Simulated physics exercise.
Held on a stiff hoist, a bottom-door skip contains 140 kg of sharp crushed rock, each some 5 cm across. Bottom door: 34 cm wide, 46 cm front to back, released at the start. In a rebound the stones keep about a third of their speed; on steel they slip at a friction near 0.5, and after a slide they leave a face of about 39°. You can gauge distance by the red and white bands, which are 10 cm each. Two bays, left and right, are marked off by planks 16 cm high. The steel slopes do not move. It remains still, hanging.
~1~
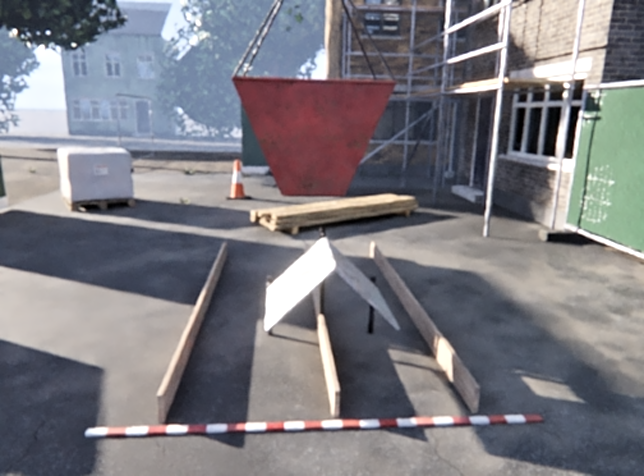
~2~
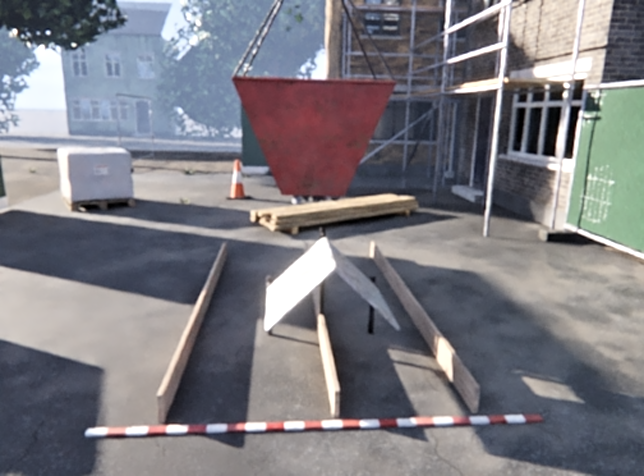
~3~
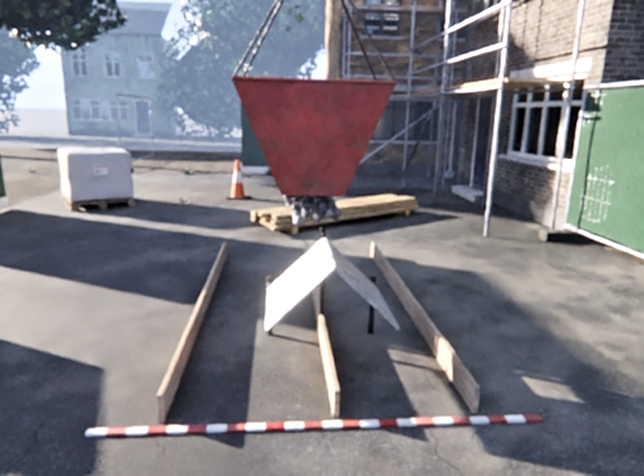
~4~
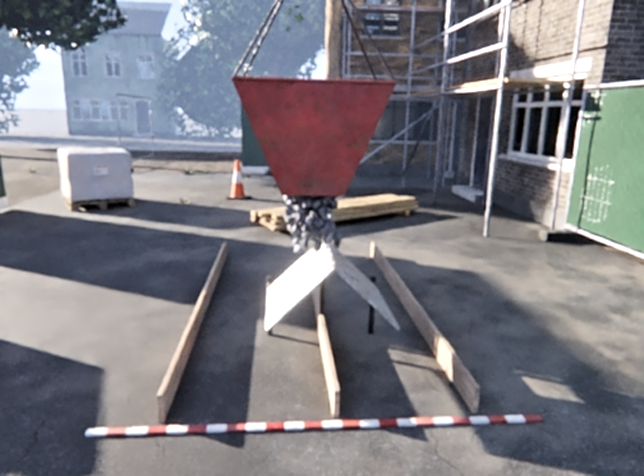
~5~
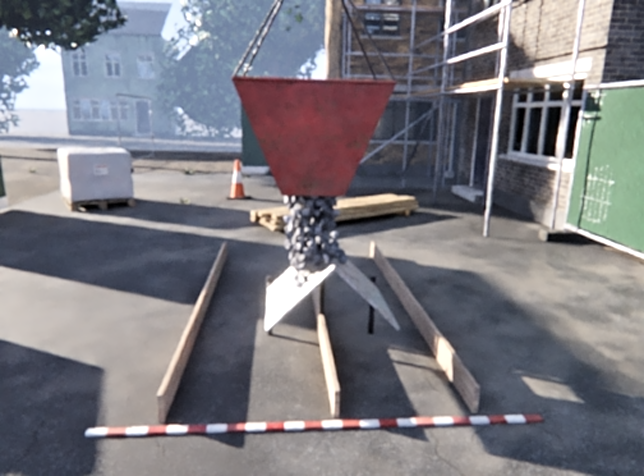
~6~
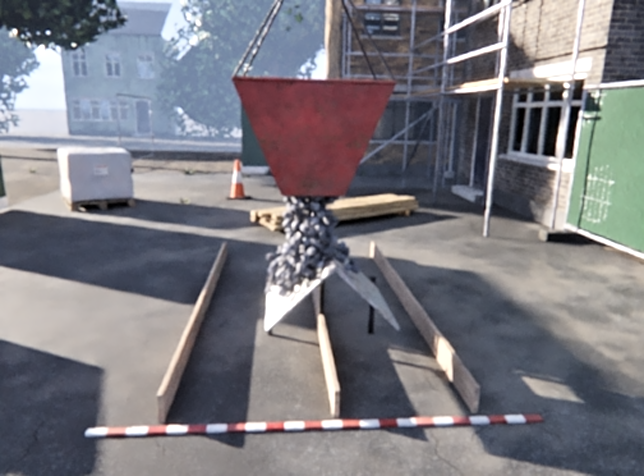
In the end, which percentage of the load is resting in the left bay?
Some 91 per cent of the load ends in the left bay.
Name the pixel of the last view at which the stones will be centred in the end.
Pixel position of the middle approx (225, 359).
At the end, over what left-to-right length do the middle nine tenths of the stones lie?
Roughly 160 cm.
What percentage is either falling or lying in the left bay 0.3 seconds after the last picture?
Near 50 percent at that time.
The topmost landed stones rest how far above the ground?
The topmost stones rest about 24 cm above the ground.
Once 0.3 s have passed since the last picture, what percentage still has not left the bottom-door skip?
Close to 5 per cent of the load.
Then, 0.3 s after the last picture, 3 % in the bottom-door skip, 45 % on the steel, 49 % falling or lying in the left bay, 3 % falling or lying in the right bay; the stones farthest right are at (421, 345).
Then, 0.7 s after the last picture, 0 % in the bottom-door skip, 7 % on the steel, 0 % falling or lying left of the bays, 85 % falling or lying in the left bay, 8 % falling or lying in the right bay; the stones farthest right are at (433, 352).
Then, 1.3 s after the last picture, 0 % in the bottom-door skip, 1 % falling or lying left of the bays, 91 % falling or lying in the left bay, 8 % falling or lying in the right bay; the stones farthest right are at (435, 354).
Then, 2.2 s after the last picture, 0 % in the bottom-door skip, 1 % falling or lying left of the bays, 91 % falling or lying in the left bay, 8 % falling or lying in the right bay; the stones farthest right are at (435, 354).
Then, 4.1 s after the last picture, 0 % in the bottom-door skip, 1 % left of the bays, 91 % in the left bay, 8 % in the right bay; the stones farthest right are at (435, 354).
